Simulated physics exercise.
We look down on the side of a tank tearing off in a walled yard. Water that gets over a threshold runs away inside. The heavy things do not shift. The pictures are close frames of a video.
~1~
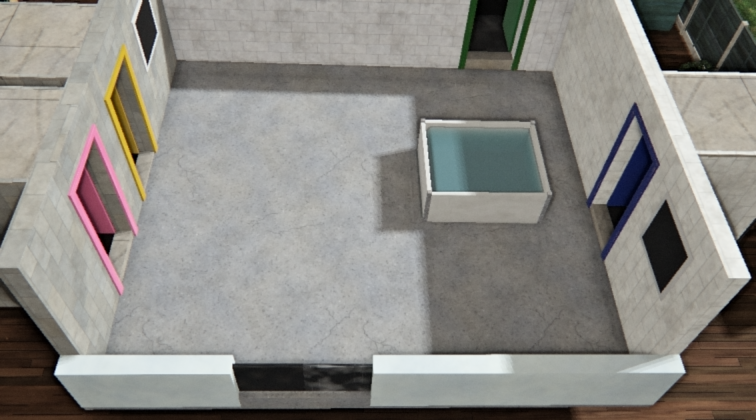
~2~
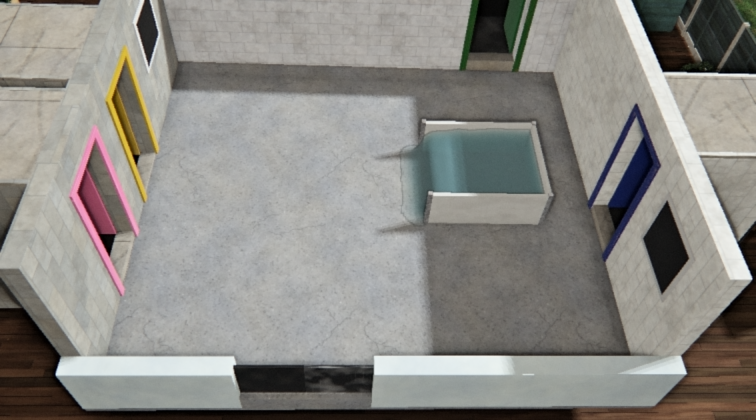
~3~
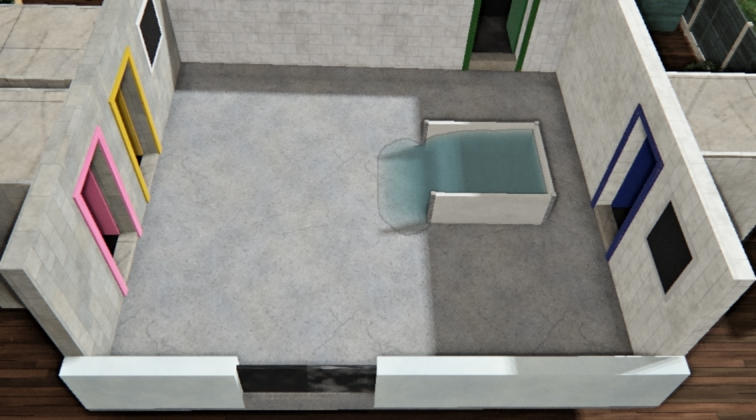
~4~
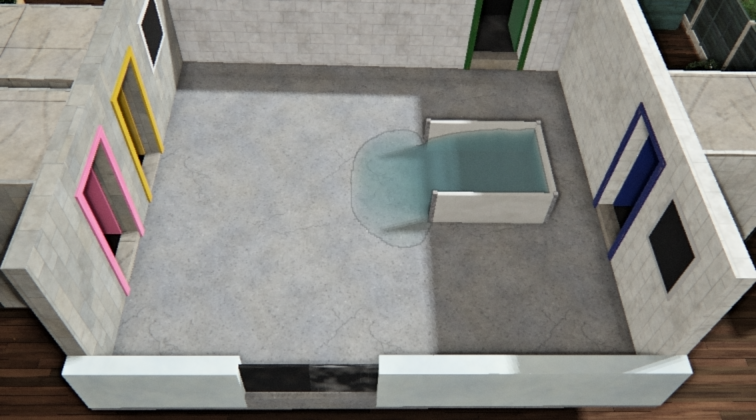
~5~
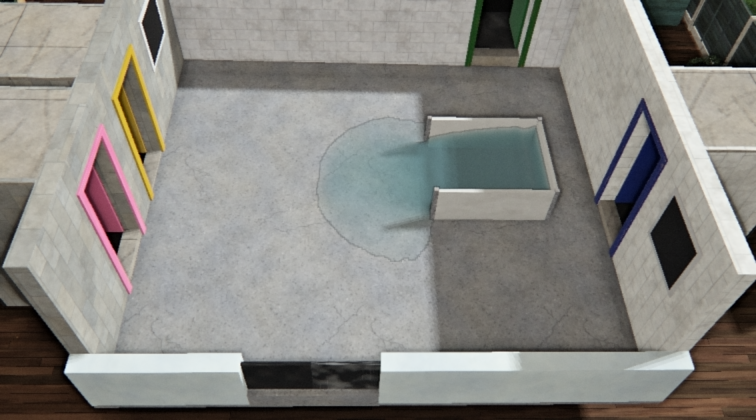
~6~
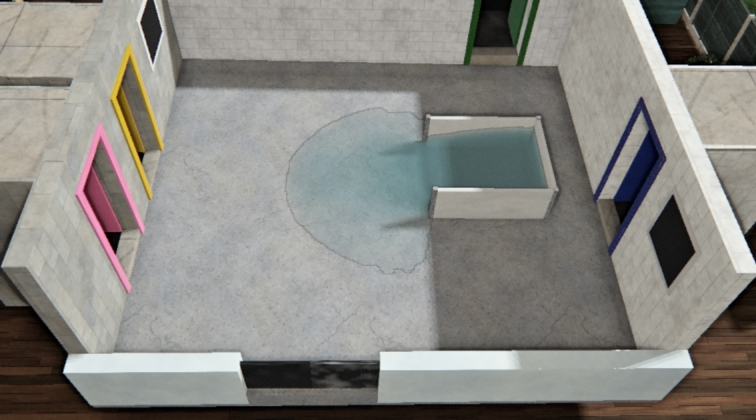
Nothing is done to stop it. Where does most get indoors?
The yellow doorway takes the most.
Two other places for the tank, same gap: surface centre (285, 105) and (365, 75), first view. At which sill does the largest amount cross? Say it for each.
Case one the yellow-painted one, case two the yellow-painted one.
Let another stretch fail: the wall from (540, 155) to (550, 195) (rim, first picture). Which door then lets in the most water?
That is the blue door.
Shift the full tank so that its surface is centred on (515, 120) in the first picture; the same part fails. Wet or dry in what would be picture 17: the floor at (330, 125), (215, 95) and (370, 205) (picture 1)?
In that order: Awash, awash, under water.
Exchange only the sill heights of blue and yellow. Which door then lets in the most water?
The yellow door.
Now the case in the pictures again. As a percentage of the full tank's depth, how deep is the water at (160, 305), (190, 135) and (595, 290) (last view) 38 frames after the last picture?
Roughly 12, 8 and 0 per cent, in turn.
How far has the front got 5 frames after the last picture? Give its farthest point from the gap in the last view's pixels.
Near (152, 192).
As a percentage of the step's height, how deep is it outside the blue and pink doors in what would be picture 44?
Roughly 0 per cent, then 50 per cent.
A moment on, water covers 30 % of the floor; pink door not reached, blue door not reached, green door not reached, yellow door not reached.
Next, water covers 50 % of the floor; pink door wet at the sill, nothing in, blue door not reached, green door not reached, yellow door some in.
Then, water covers 55 % of the floor; pink door a trickle in, blue door not reached, green door not reached, yellow door a lot in.
Later, water covers 60 % of the floor; pink door a trickle in, blue door not reached, green door not reached, yellow door a lot in.
In the end, water covers 80 % of the floor; pink door a trickle in, blue door wet at the sill, nothing in, green door wet at the sill, nothing in, yellow door a lot in; the yellow door has let in the most.
